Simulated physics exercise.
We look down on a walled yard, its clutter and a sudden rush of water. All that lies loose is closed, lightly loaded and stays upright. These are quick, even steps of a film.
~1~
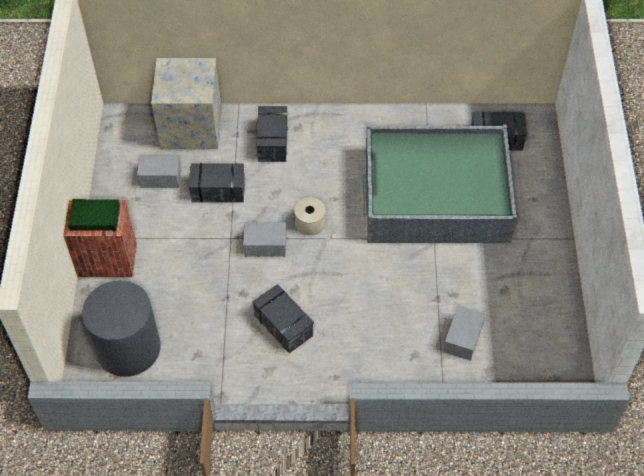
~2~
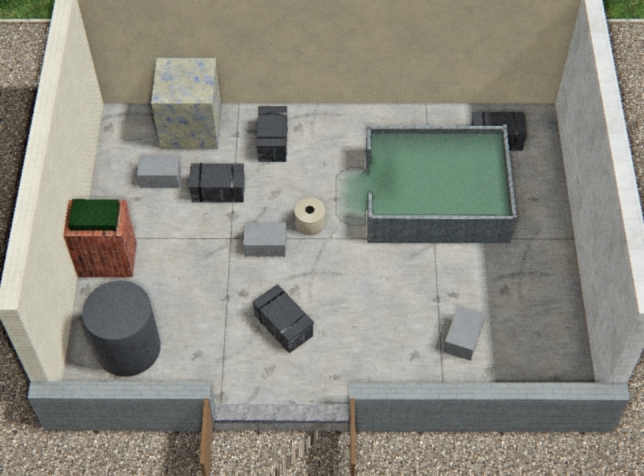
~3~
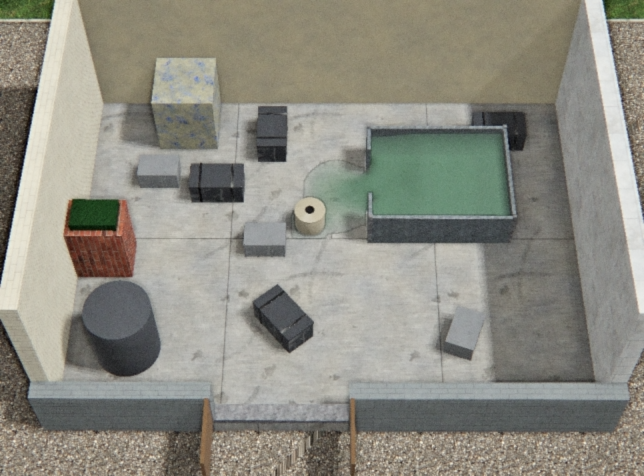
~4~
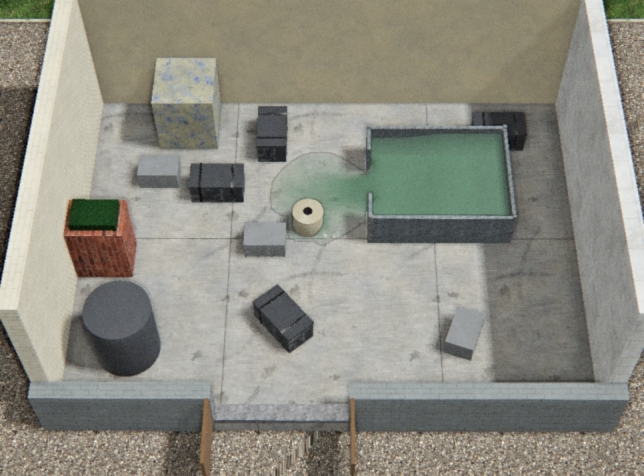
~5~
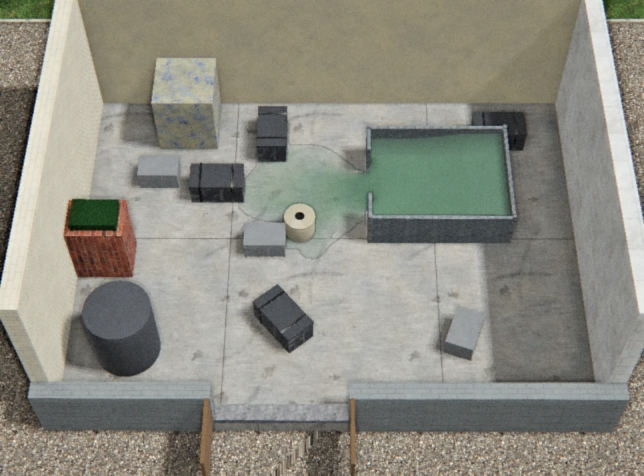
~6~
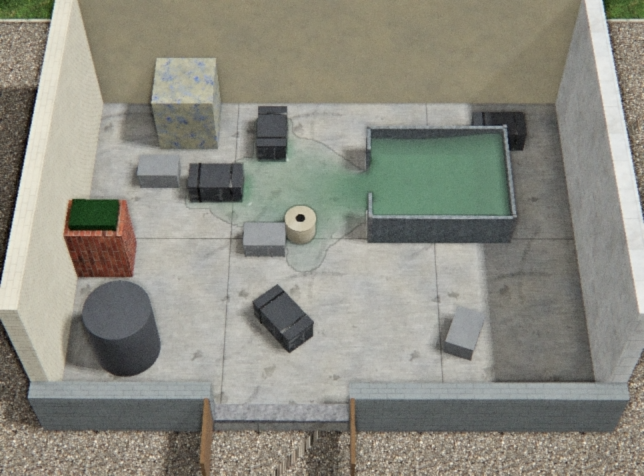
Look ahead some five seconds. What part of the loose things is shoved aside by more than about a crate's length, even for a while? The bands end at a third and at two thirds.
Share: From one to two thirds.
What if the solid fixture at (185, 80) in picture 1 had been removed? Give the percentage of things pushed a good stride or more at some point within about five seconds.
I make it 50 per cent.
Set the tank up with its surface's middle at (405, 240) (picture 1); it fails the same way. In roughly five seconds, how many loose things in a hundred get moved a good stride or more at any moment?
About 40 per cent.
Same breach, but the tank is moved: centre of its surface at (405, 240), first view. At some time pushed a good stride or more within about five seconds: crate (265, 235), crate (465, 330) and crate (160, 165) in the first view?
As listed: Pushed that far, not that far, that far or more.
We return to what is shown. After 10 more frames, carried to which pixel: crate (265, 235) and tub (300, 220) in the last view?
Roughly at (243, 253) and (333, 307).
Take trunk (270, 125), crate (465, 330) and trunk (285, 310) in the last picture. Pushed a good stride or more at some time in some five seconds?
One after the other: Shifted that much, no, not that far.
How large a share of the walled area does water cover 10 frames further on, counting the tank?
Close to 45 %.
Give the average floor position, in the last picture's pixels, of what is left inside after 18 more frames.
Near (298, 246).
A moment on, 0 of 8 are well off their spots; 1 afloat.
Next, 2 of 8 are well off their spots; 1 afloat.
Later, 5 of 8 are well off their spots; 2 afloat.
In the end, 5 of 8 are well off their spots, and 5 have been at some point; 1 afloat.
